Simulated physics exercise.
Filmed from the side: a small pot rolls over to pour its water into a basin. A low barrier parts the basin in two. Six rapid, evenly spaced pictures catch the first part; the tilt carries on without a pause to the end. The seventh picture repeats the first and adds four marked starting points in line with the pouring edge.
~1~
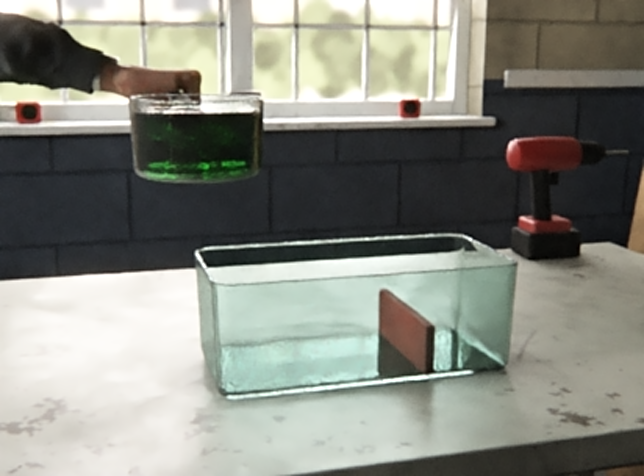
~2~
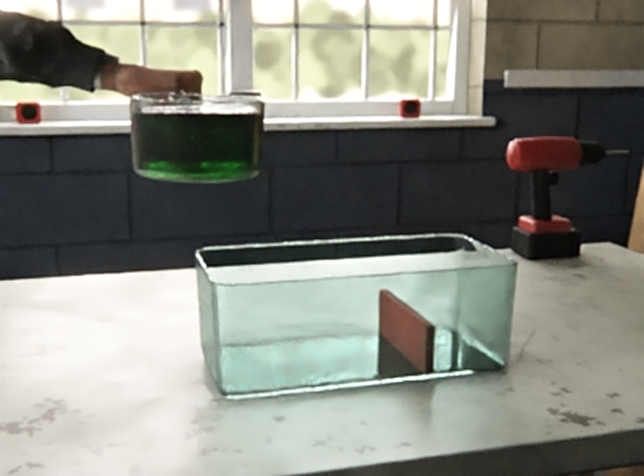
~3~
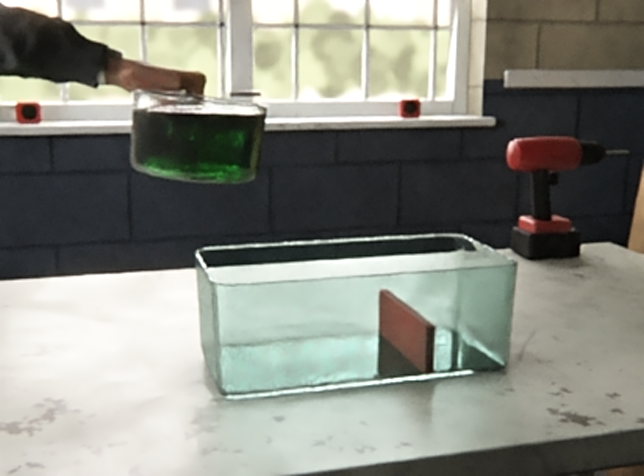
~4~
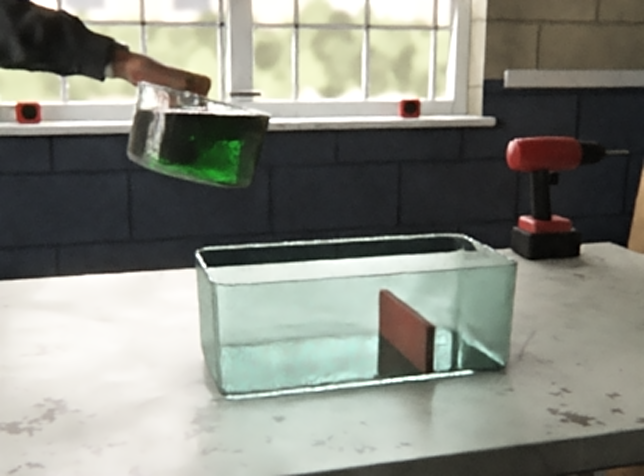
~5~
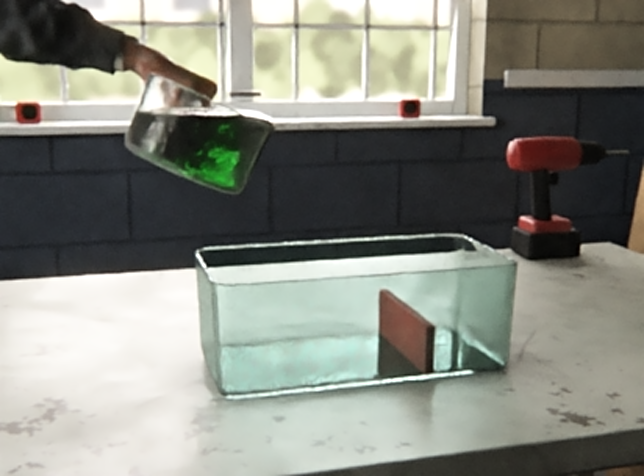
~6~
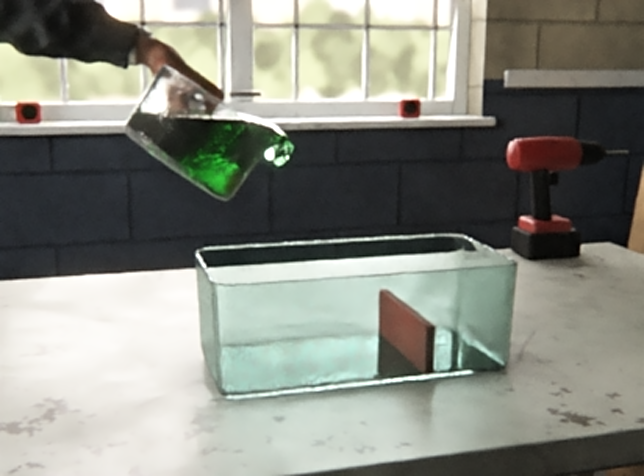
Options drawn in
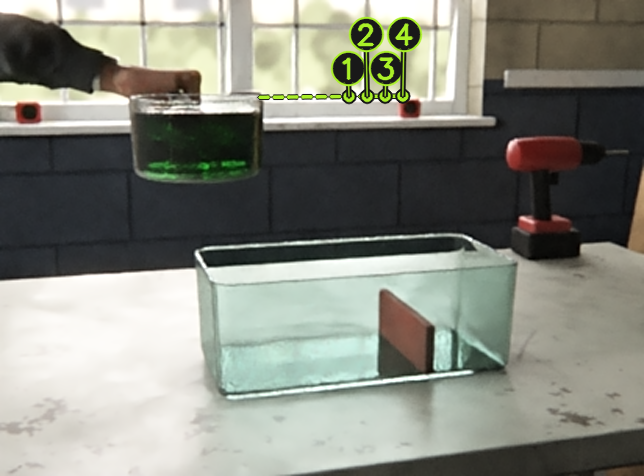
On a workbench by a window, a hand tilts a glass pot rightward until green liquid crosses its lip.
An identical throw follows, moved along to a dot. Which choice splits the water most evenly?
Spot 1 does it best.
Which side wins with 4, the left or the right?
More ends on the right.
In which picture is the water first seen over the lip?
Picture 5.
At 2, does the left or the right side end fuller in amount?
The right side.
In lime, 1 at (349, 96); 2 at (367, 96); 3 at (385, 96); 4 at (402, 96).
If 1 is chosen, about 54 % ends left of the wall and 45 % right of it.
If 2 is chosen, about 35 % ends left of the wall and 65 % right of it.
If 3 is chosen, about 23 % ends left of the wall and 76 % right of it.
If 4 is chosen, about 16 % ends left of the wall and 83 % right of it.
